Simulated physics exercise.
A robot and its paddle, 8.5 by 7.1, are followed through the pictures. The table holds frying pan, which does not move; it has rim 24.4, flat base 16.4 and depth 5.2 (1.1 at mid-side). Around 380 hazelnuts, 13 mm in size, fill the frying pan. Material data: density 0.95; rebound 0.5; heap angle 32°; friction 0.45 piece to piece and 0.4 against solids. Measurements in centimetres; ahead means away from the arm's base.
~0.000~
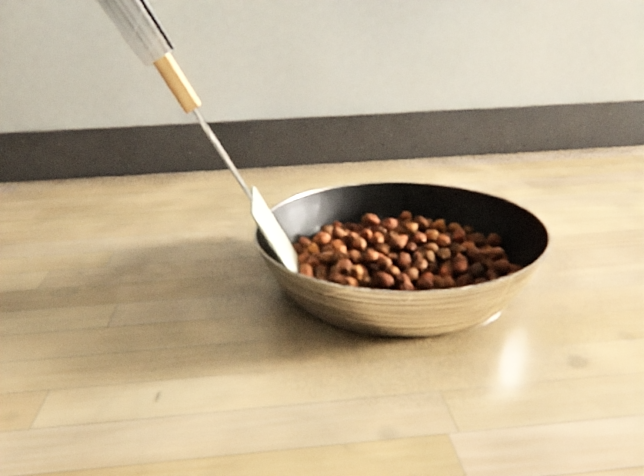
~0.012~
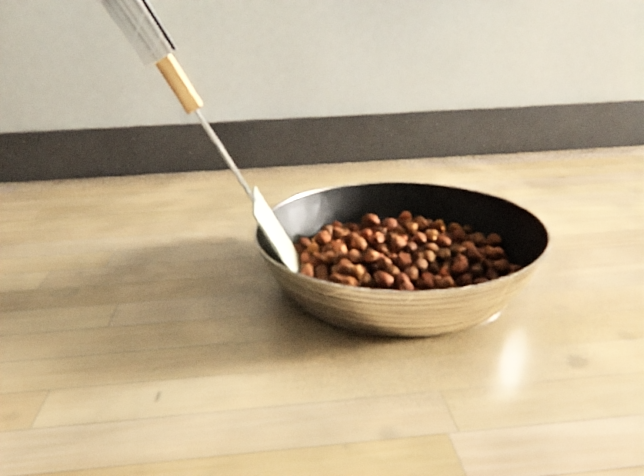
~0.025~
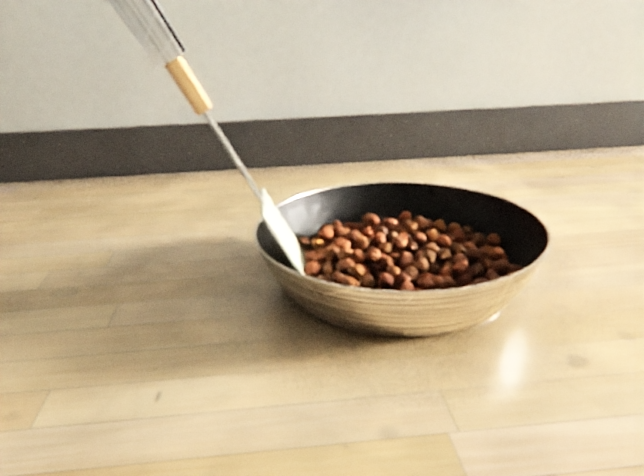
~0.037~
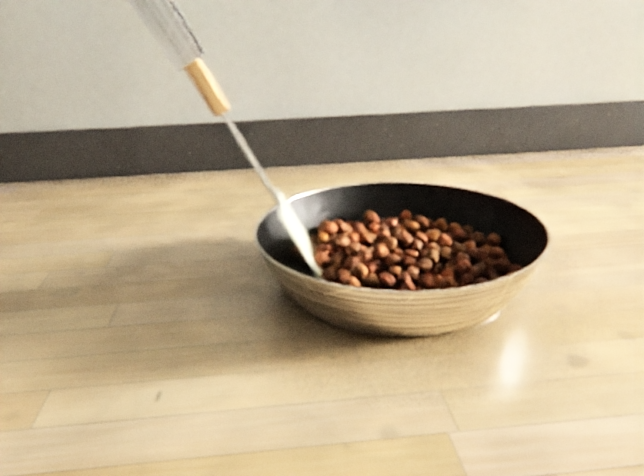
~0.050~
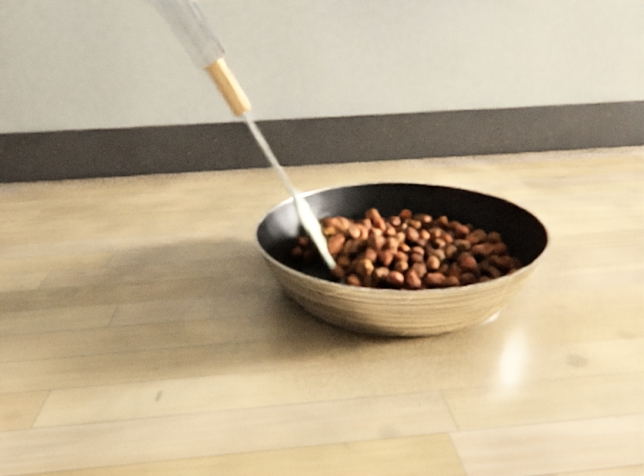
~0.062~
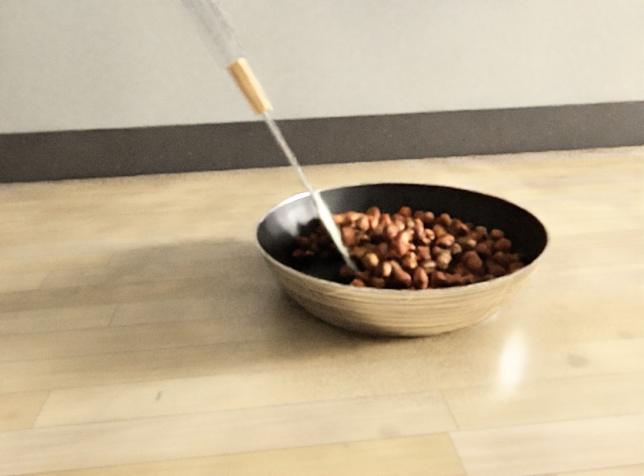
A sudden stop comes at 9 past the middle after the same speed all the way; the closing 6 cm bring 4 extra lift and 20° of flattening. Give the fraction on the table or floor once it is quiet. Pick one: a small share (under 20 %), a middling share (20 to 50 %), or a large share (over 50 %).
A middling share.
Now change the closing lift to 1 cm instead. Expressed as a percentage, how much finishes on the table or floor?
Some 25 in a hundred.
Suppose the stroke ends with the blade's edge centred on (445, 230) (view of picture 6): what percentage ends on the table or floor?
Estimate: Approx. 10 %.
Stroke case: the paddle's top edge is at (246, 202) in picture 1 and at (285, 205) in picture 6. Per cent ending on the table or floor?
About 25 per cent.
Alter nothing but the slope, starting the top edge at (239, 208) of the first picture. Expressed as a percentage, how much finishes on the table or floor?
Roughly 30 percent ends on the table or floor.
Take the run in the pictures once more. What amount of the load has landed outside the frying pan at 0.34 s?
Some 10 per cent of the load.
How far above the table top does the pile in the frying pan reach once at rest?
Roughly 4.5 centimetres.
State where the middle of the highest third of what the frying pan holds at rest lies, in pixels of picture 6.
Pixel estimate: About (446, 247).
After 0.09 s, sloping 63°, highest piece 8 above the table; 380 in the frying pan.
After 0.12 s, sloping 58°, highest piece 9 above the table; 380 in the frying pan.
After 0.34 s, sloping 43°, highest piece 20 above the table; 275 in the frying pan, 30 on the table or floor, 75 on the blade or in flight.
After 1.39 s, sloping 43°, highest piece 4 above the table; 275 in the frying pan, 105 on the table or floor.
In the end, 275 in the frying pan, 105 on the table or floor. That is 28 % on the table or floor.
